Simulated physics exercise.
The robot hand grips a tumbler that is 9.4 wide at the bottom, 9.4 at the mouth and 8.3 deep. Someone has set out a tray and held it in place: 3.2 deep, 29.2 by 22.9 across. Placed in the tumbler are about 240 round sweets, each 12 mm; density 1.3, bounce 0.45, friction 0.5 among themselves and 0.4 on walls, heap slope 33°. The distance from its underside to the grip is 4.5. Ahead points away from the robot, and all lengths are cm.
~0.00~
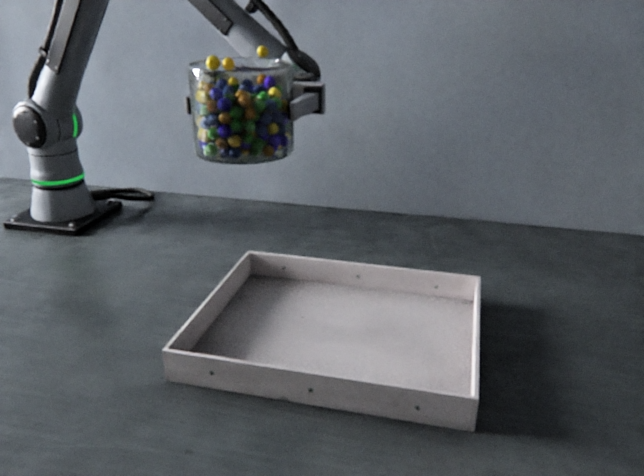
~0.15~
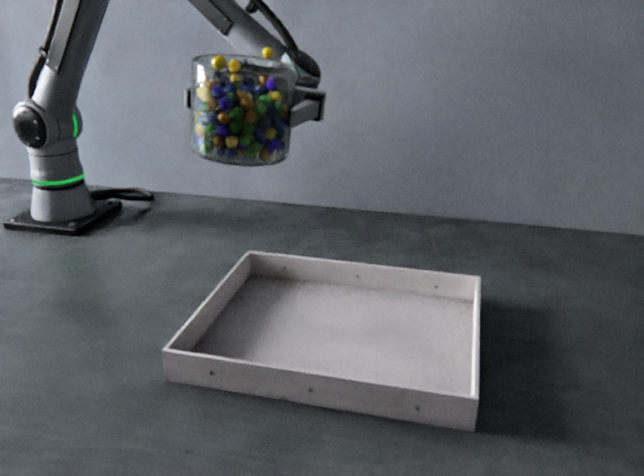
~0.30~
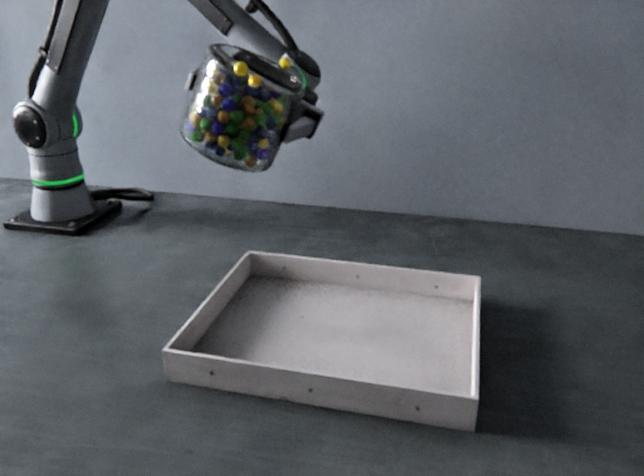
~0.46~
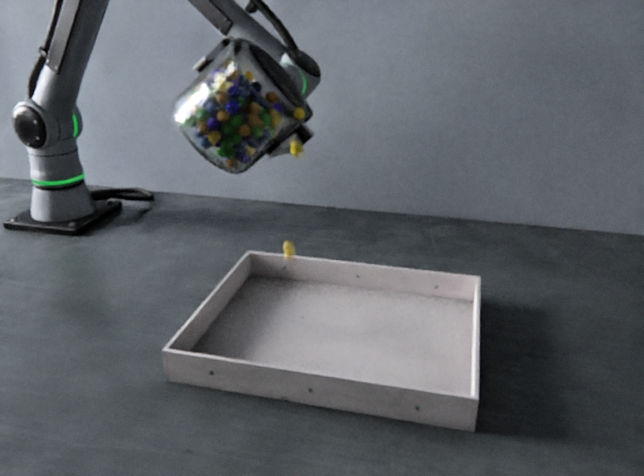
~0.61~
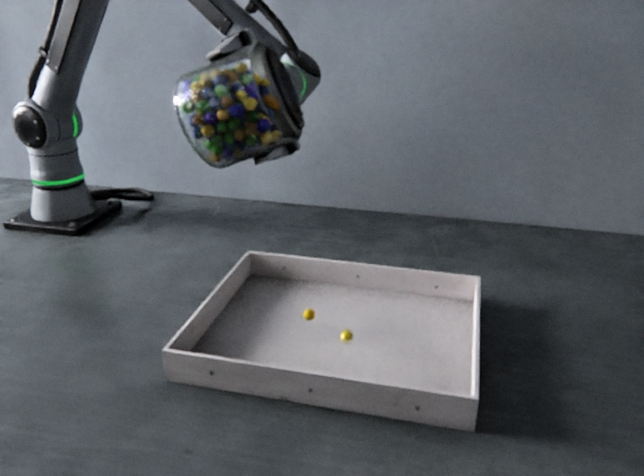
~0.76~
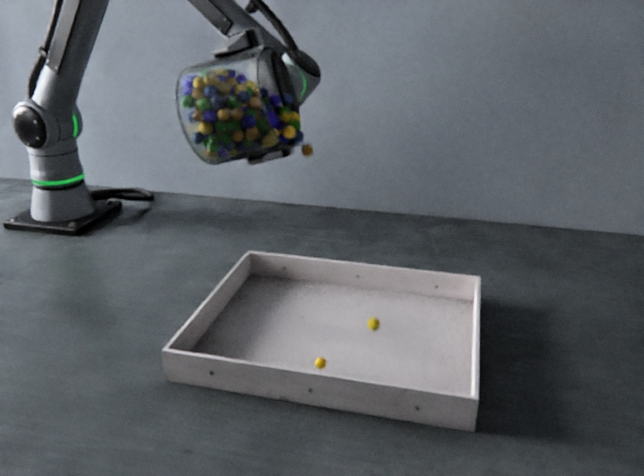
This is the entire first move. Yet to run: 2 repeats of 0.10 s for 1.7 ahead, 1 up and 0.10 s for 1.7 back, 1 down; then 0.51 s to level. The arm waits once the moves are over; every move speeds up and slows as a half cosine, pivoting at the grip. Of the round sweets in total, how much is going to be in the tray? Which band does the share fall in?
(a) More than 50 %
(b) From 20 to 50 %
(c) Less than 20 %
b.
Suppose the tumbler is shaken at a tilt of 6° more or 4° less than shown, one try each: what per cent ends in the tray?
They would come to near 45 and 20 per cent.
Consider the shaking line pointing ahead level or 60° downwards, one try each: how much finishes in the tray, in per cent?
Try one gives about 30 in a hundred, try two about 10 in a hundred.
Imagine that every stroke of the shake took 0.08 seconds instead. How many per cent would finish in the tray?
That gives about 40 percent.
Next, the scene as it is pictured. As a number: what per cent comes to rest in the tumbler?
End share: Around 70 per cent.
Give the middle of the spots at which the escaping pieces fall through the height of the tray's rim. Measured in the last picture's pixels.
I'd put it somewhere near (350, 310).
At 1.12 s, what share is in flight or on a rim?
Roughly 4 per cent.
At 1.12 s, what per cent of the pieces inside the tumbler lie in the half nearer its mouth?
I'd guess about 60 percent of it.
By 1.12 s, tilted 74° forward, highest piece 27 above the table; 195 in the tumbler, 31 in the tray, 10 in flight or on a rim.
By 1.49 s, tilted 21° forward, highest piece 28 above the table; 163 in the tumbler, 73 in the tray.
By 1.87 s, level, highest piece 27 above the table; 163 in the tumbler, 73 in the tray.
By 2.92 s, level, highest piece 27 above the table; 163 in the tumbler, 73 in the tray.
Final count, 163 in the tumbler, 73 in the tray. That is 31 % in the tray.
